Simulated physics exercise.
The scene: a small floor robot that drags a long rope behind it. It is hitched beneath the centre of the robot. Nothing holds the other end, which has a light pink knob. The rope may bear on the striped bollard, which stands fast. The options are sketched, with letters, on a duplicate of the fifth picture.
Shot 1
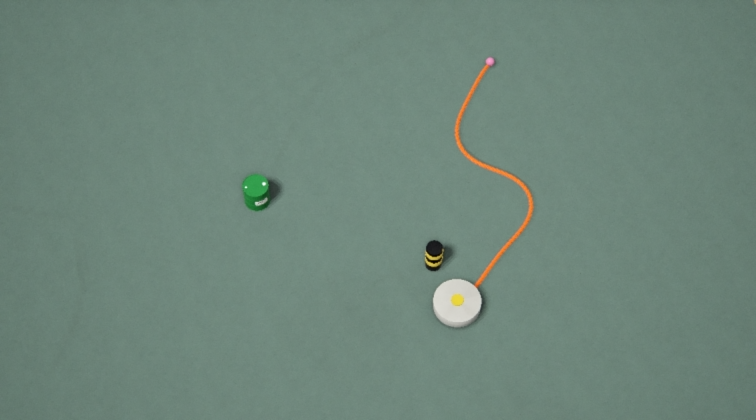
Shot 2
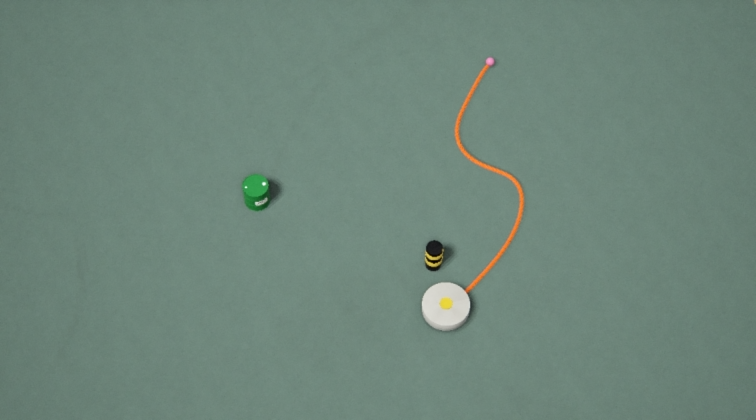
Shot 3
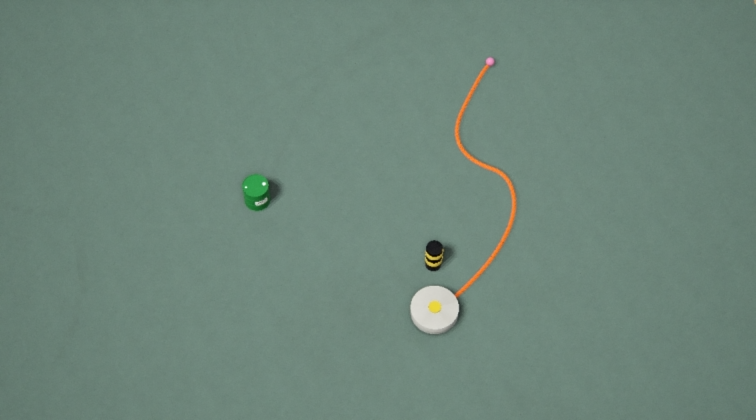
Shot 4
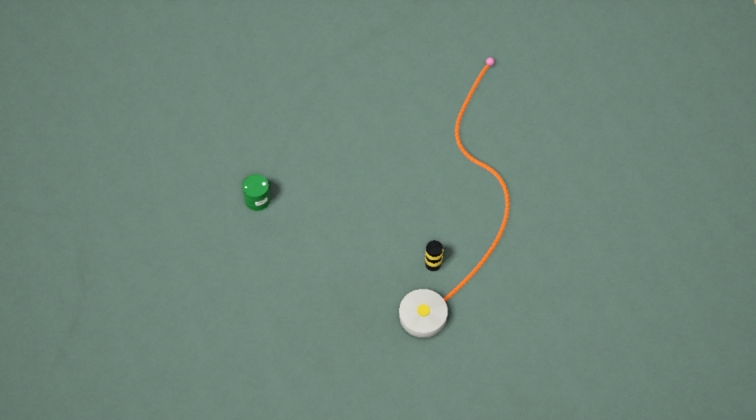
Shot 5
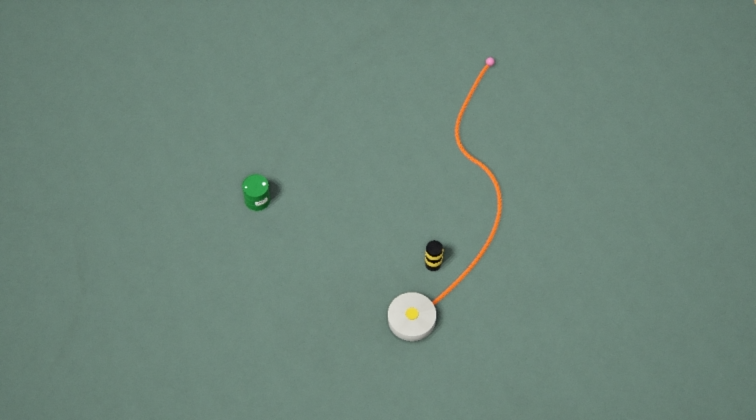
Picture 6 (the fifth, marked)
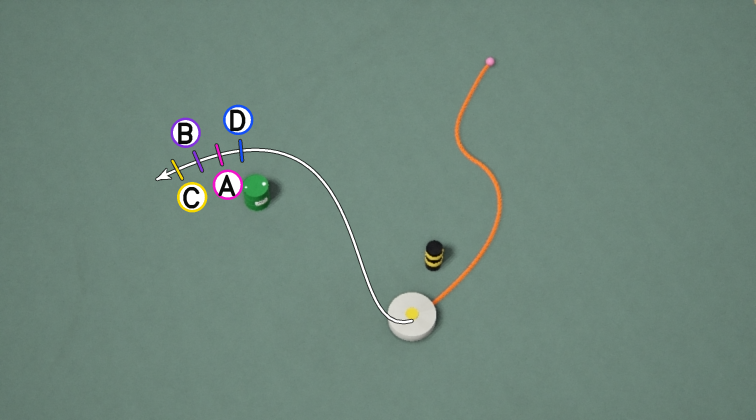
On a grey-green floor, a round white robot with a yellow centre sits just below a black-and-yellow striped bollard, trailing a curvy orange rope. It glides slowly left and slightly downward past the bollard, and the rope's lower bend draws inward while its far pink end and a green keg stay still.
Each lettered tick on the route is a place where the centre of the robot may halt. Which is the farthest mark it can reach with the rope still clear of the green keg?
No farther than B.
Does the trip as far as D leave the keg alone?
For that mark, yes.
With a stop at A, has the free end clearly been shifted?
By then, yes.
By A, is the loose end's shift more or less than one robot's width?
More.
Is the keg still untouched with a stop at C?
No.
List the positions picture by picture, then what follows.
The first frame shows bollard (434, 256); robot (457, 304); free end (490, 62).
The second frame shows robot (446, 307); free end (490, 62).
The third frame shows robot (434, 311); bollard (434, 256).
The fourth frame shows robot (423, 314); green keg (256, 193).
The fifth frame shows robot (412, 317); free end (490, 62); green keg (256, 193); bollard (434, 256).
On the marked copy, A at (219, 155); B at (198, 161); C at (177, 170); D at (241, 151); the route from (412, 321) via (323, 182) to (157, 179).
Following B. Soon after the start, robot (352, 234), middle of the rope (468, 199), free end (490, 62).
Later, robot (292, 153), middle of the rope (423, 267), free end (467, 137).
In the end, robot (197, 157), middle of the rope (357, 228), free end (455, 201); only the bollard has been touched, if anything.
As for the rest, A is safe but short; C brings the rope against the keg; D is safe but short.
